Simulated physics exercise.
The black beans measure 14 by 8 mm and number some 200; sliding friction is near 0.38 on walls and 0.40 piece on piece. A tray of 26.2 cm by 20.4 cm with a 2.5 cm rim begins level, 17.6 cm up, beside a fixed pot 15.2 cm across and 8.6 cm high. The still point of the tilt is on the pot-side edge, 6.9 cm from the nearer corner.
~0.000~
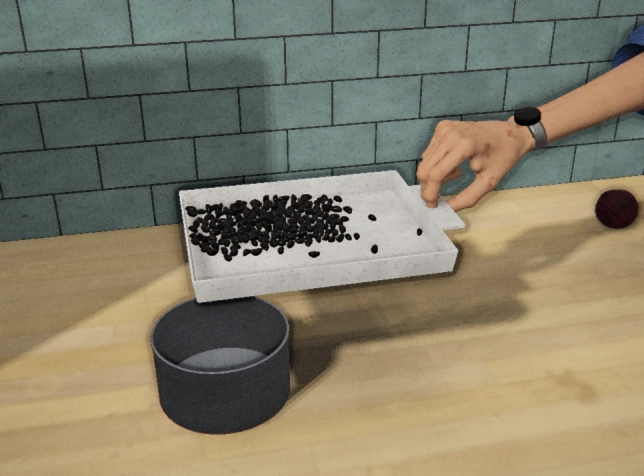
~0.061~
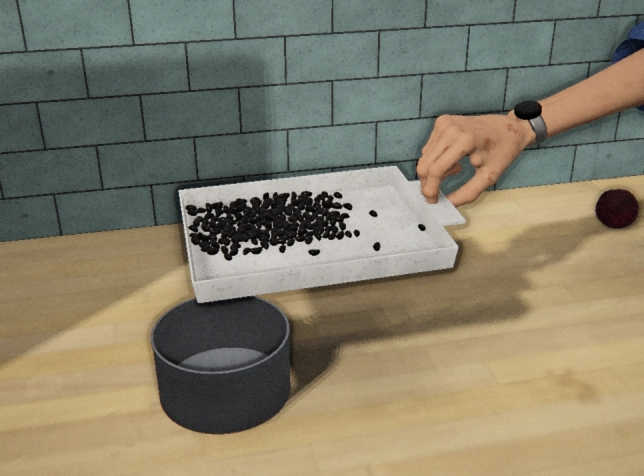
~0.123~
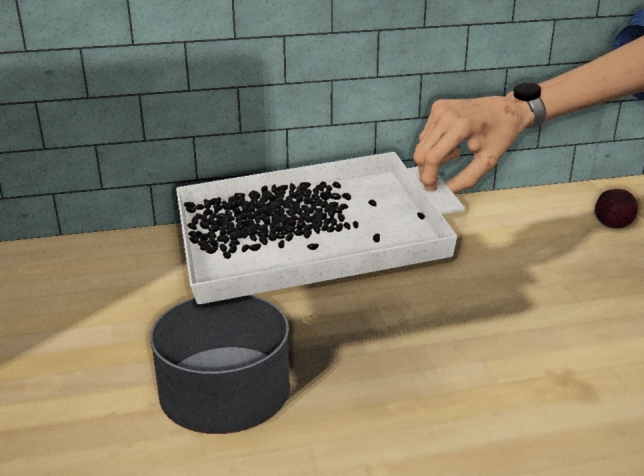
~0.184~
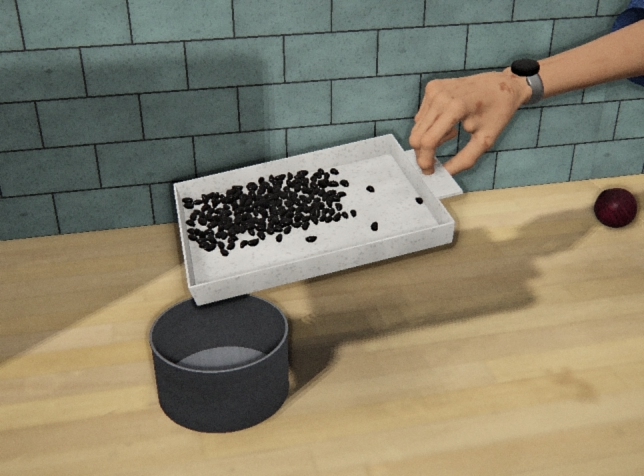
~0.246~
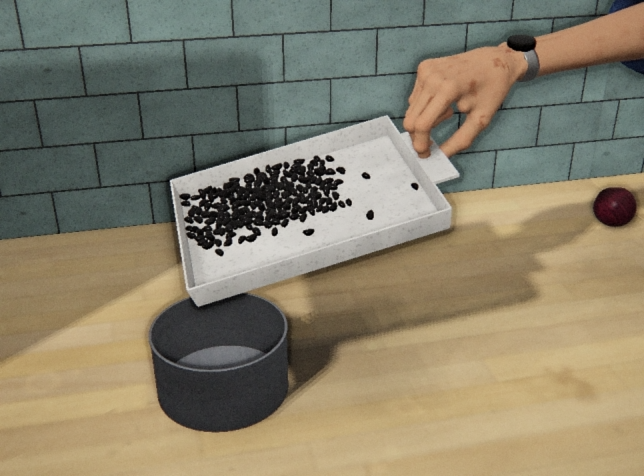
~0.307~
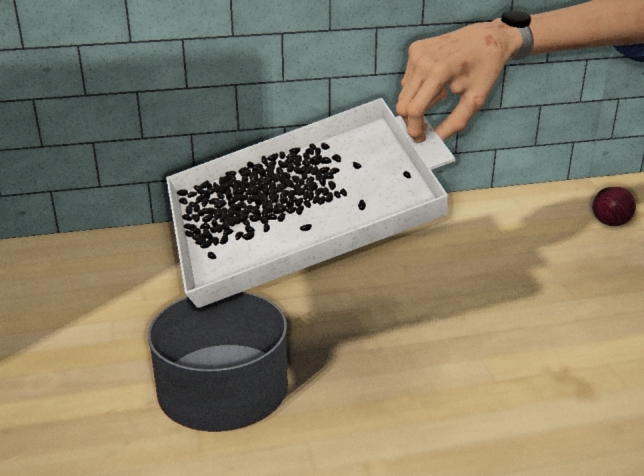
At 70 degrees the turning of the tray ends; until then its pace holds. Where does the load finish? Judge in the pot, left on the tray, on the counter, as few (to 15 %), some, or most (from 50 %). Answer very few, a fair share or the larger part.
In the pot: Very few; left on the tray: The larger part; on the counter: A fair share.
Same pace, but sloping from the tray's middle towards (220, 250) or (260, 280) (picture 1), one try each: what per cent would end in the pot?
About 0 and 0 per cent.
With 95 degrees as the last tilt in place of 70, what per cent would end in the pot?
In that case some 15 per cent.
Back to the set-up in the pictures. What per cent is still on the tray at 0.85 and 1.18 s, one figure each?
About 100, 80.
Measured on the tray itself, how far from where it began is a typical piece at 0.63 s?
About 5 cm.
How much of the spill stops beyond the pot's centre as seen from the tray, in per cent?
Some 80 per cent.
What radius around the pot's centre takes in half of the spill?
Some 20 cm.
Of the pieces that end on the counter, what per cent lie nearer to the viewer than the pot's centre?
About 100 per cent.
After 0.63 s, tilt 44 degrees; the tray holds 100 %, the pot 0 %.
Then, at 0.85 s, tilt 61 degrees; the tray holds 100 %, the pot 0 %.
After 1.18 s, tilt 70 degrees; the tray holds 80 %, the pot 0 %.
In the end, at 2.8 s, pot 5 %, tray 65 %, counter 30 %.
